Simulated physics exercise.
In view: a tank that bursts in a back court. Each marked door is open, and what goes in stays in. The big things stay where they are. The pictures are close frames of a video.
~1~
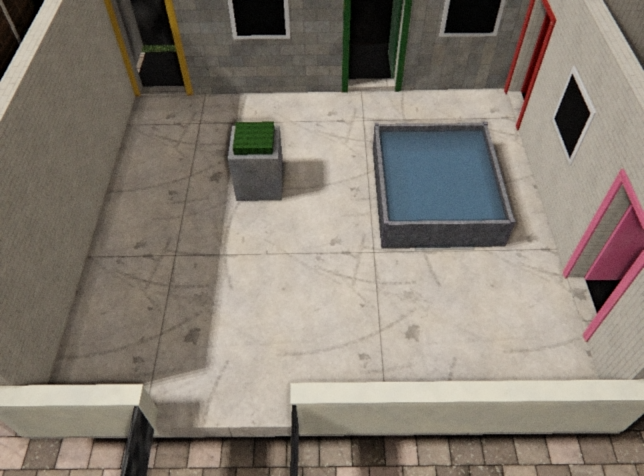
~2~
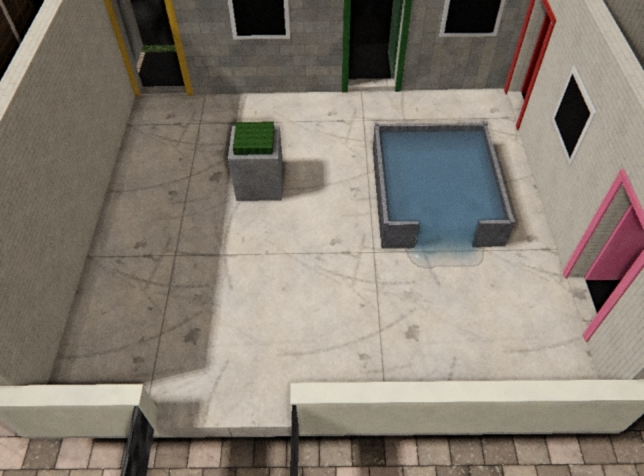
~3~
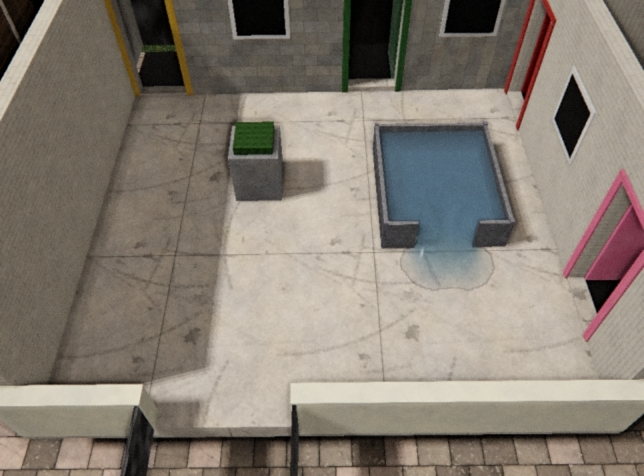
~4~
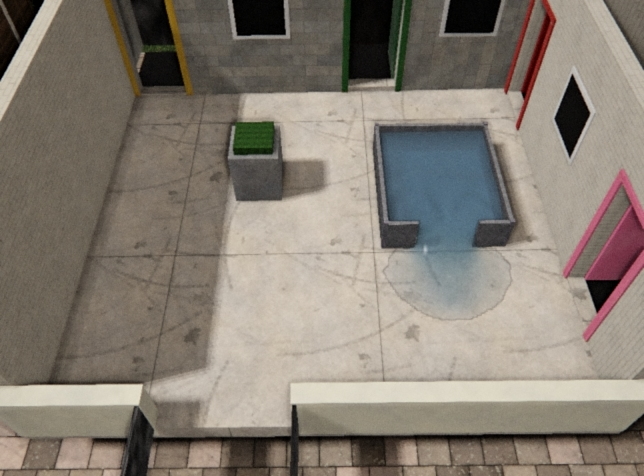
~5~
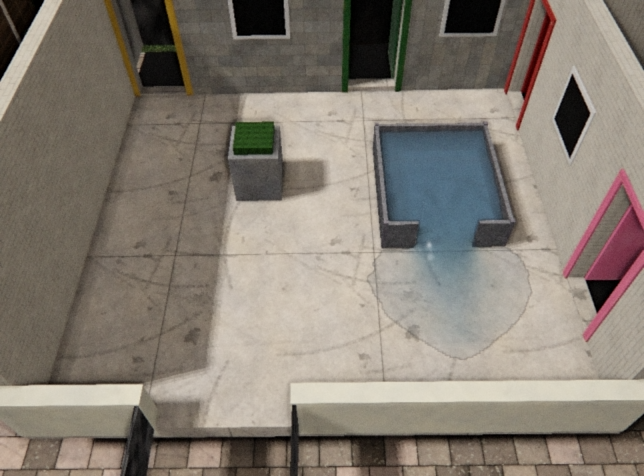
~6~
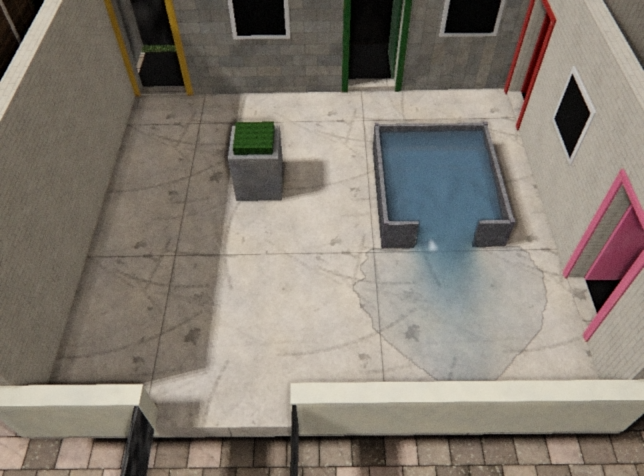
A walled back court with a pale, scuffed concrete floor is seen from high above, looking down over a low front wall. A square grey tank of blue water stands right of centre, a grey block topped with green is to its left, and yellow, green, red and pink doorways line the walls. The tank's front opens in the middle, and water pours out and spreads across the floor toward the low wall, while the view stays still.
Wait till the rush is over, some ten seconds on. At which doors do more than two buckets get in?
The green door holds within the limit; the pink door floods; the yellow door holds within the limit; the red door holds within the limit.
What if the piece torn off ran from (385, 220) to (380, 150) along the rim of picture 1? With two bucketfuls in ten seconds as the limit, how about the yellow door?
Yellow door goes over.
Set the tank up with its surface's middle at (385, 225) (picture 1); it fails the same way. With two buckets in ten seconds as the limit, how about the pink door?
Then: Pink passes that mark.
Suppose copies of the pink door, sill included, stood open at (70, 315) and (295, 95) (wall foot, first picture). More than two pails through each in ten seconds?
In turn: Takes more, holds.
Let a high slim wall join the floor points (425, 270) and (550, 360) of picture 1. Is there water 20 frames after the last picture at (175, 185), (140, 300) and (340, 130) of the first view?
As listed: Dry, under water, dry.
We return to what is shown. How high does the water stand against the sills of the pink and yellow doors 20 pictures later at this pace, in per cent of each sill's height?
Near 230 and 0 in a hundred.
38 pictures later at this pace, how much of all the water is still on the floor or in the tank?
Roughly 94 per cent.
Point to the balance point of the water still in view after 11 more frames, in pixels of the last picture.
At about (441, 252).
A moment on, water covers 15 % of the floor; the green door not reached, the pink door wet at the sill, nothing in, the yellow door not reached, the red door not reached.
Next, water covers 20 % of the floor; the green door not reached, the pink door under two buckets in, the yellow door not reached, the red door not reached.
Then, water covers 30 % of the floor; the green door not reached, the pink door under two buckets in, the yellow door not reached, the red door not reached.
Later, water covers 50 % of the floor; the green door not reached, the pink door over two buckets in, the yellow door not reached, the red door wet at the sill, nothing in.
In the end, water covers 75 % of the floor; the green door wet at the sill, nothing in, the pink door over two buckets in, the yellow door under two buckets in, the red door wet at the sill, nothing in.
